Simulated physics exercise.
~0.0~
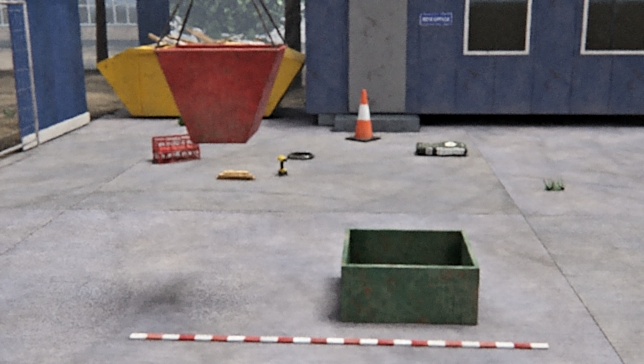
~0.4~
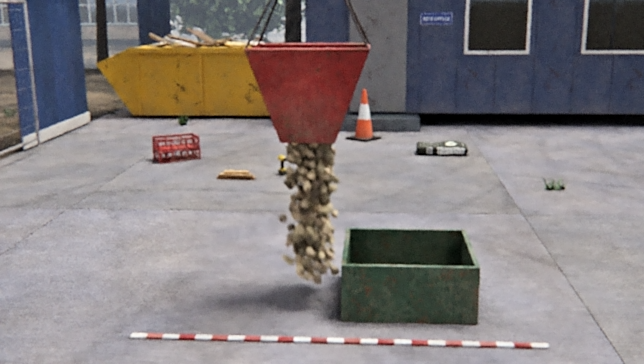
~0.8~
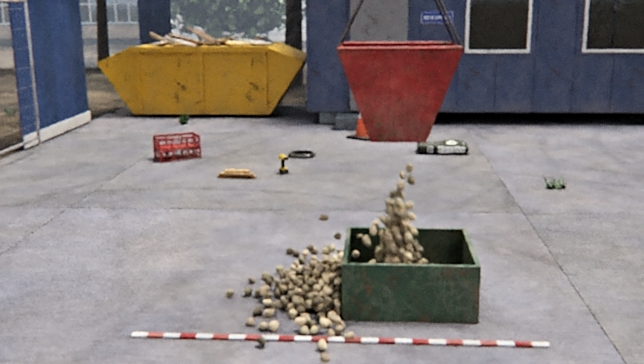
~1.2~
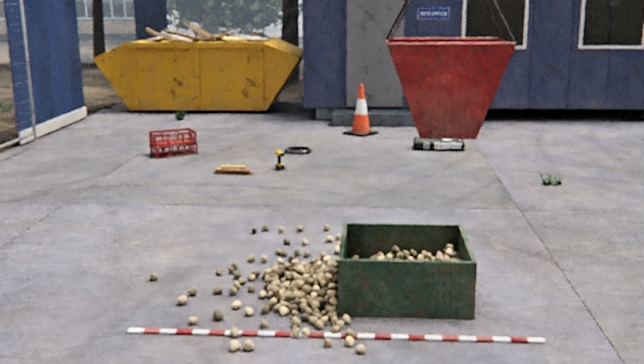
A red hopper moves right, dropping cobbles that settle in and left of a green bin.
